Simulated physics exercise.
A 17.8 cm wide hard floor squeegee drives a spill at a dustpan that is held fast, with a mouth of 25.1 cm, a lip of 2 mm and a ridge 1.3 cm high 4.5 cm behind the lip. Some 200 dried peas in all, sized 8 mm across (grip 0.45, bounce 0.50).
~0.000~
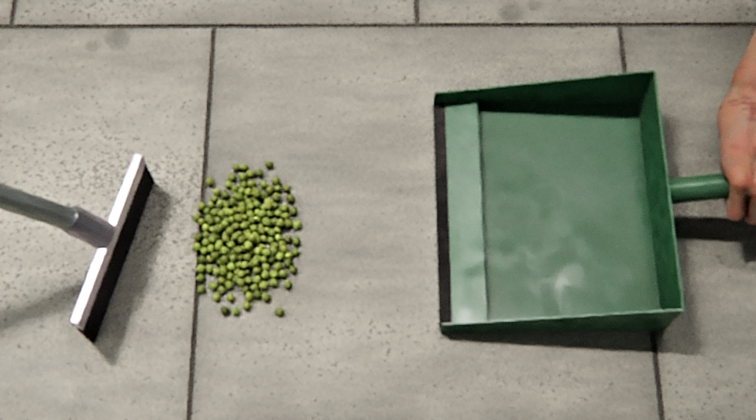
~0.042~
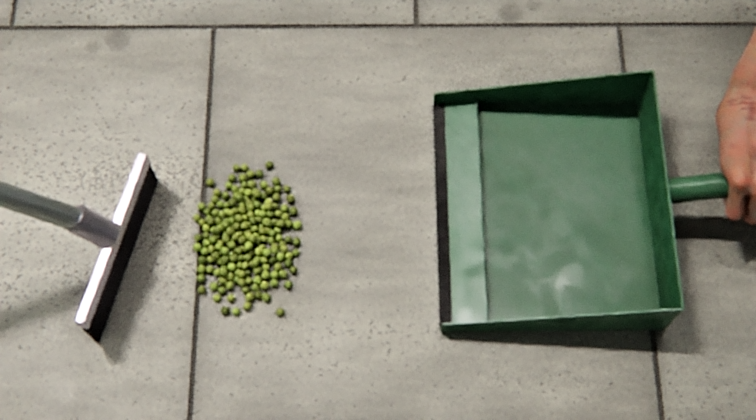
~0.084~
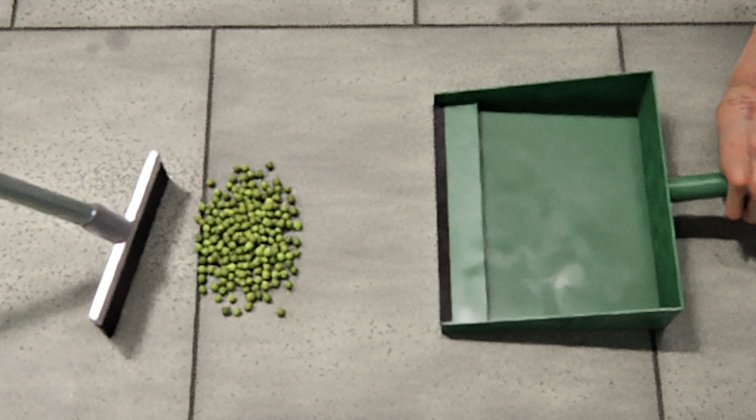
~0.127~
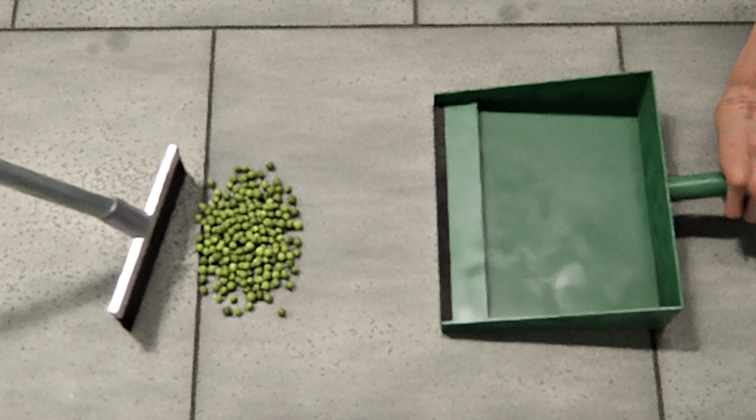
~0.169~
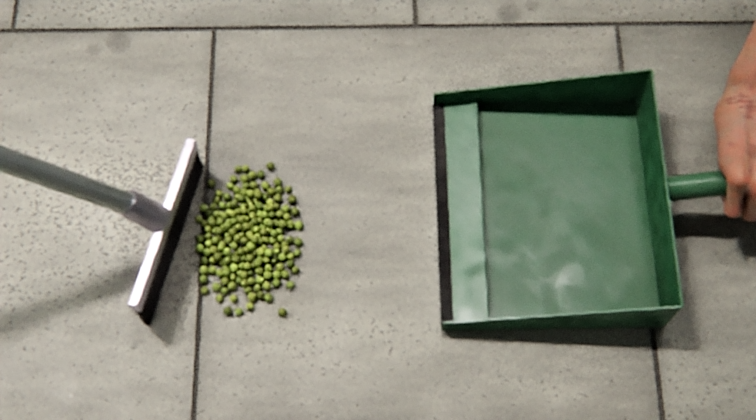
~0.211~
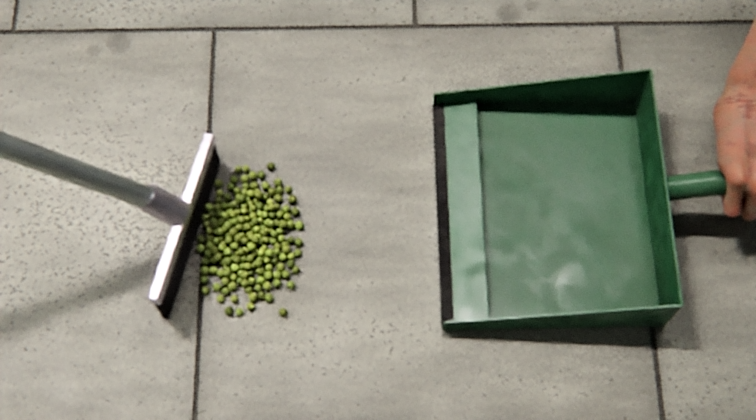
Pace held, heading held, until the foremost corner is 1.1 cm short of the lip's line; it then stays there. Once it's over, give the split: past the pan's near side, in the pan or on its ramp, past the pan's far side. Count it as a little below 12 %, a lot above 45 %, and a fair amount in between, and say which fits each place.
Near side: A little, pan: A little, far side: A little.
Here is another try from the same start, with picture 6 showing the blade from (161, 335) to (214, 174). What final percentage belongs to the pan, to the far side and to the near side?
Final per cent - pan 15, far 0, near 20.
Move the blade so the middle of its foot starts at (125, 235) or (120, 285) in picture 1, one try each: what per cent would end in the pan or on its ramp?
Roughly 0 % and 5 %.
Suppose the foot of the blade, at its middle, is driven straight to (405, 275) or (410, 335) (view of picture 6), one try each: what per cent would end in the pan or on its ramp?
Roughly 20 per cent for the first try and 15 per cent for the second.
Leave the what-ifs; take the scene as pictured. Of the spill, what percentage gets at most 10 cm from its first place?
Around 25 per cent, give or take.
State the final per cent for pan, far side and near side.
Near: 5; pan: 5; far: 0 (percent).
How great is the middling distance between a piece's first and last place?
16 cm or so.
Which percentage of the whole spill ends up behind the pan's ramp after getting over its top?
Estimate: Near 0 per cent of all.
After 0.47 s, middle of the blade 15 cm from the lip; 0 % over the lip, far side 0 %, near side 0 %.
Then, at 0.65 s, middle of the blade 7 cm from the lip; 0 % over the lip, far side 0 %, near side 5 %.
After 0.95 s, middle of the blade 3 cm from the lip; 0 % over the lip, far side 0 %, near side 5 %.
By 1.2 s all is still; near side 5 %, pan 5 %, far side 0 %, in front of the lip or behind the blade 95 %.
